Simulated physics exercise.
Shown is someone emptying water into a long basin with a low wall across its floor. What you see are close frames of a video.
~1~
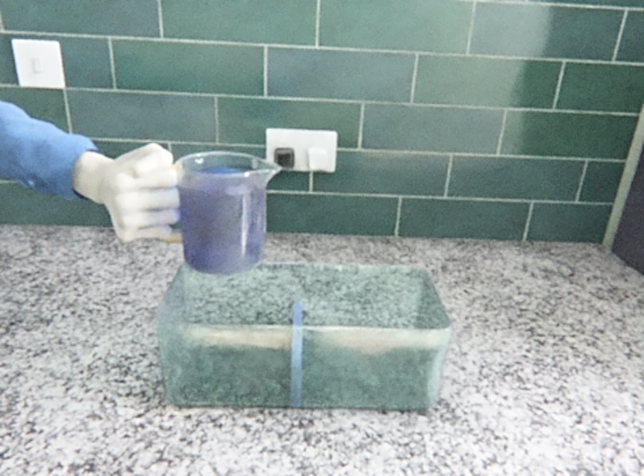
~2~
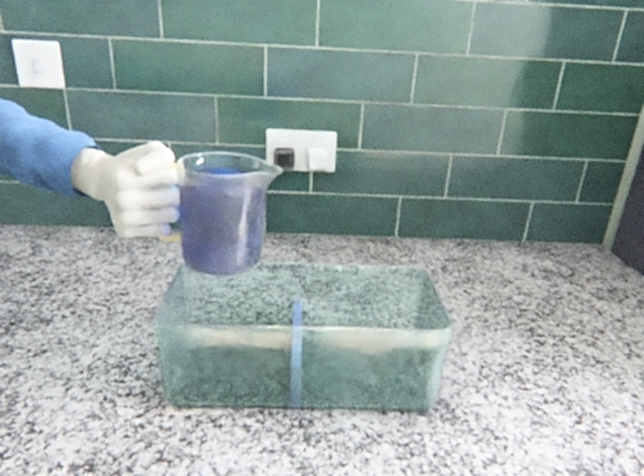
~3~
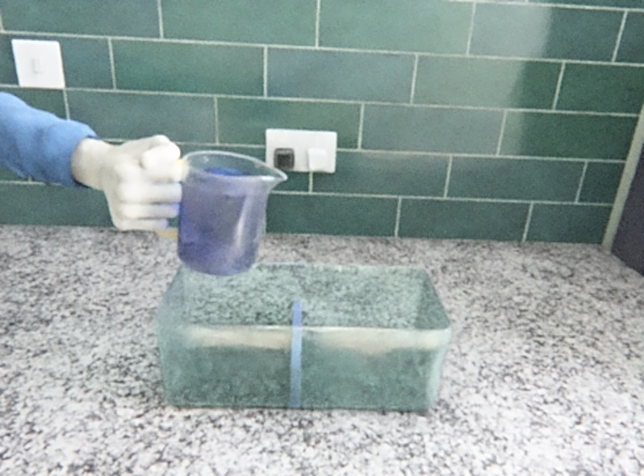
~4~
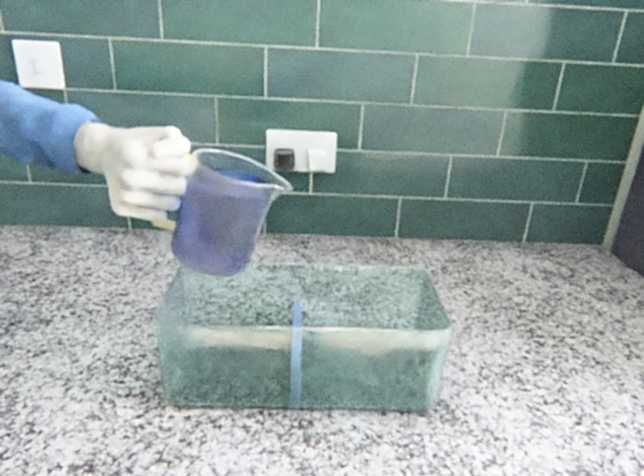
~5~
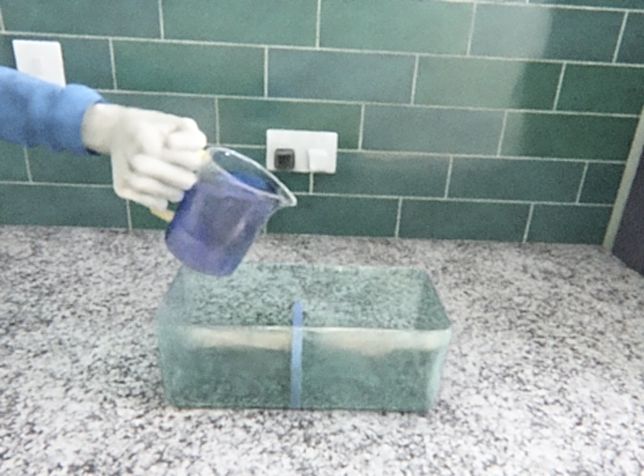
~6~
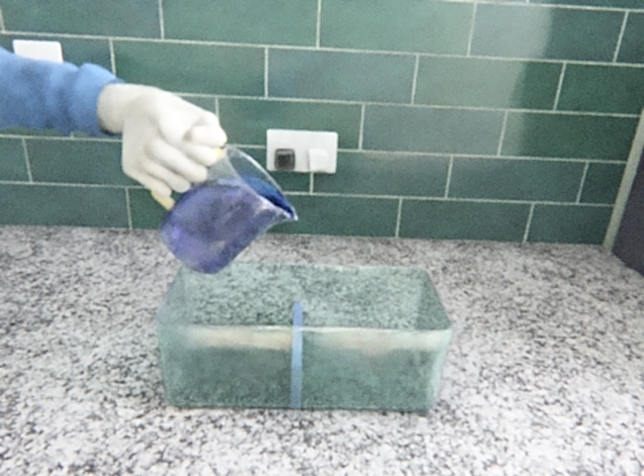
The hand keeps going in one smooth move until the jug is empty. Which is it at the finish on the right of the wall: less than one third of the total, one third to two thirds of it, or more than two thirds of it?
At the finish the right of the wall has one third to two thirds of the total.
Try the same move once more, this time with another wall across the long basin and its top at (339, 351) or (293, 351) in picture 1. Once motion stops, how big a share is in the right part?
Roughly 15 % and then 75 %.
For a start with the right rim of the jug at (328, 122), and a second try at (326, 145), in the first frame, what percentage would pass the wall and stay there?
First place gives some 90 %, second place some 90 %.
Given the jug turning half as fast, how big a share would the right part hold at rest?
Some 75 per cent.
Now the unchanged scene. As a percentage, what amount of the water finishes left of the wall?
It comes to about 40 per cent.
A moment on, the tilt is 117° and 42 per cent is still to pour, 7 is left of the wall and 33 right of it.
Next, the tilt is 119° and 6 per cent is still to pour, 32 is left of the wall and 55 right of it.
Then the tilt is 119° and 0 per cent is still to pour, 39 is left of the wall and 59 right of it.
Later the tilt is 119° and 0 per cent is still to pour, 39 is left of the wall and 59 right of it.
At rest 39 per cent lies left of the wall, 59 right of it and 1 outside.
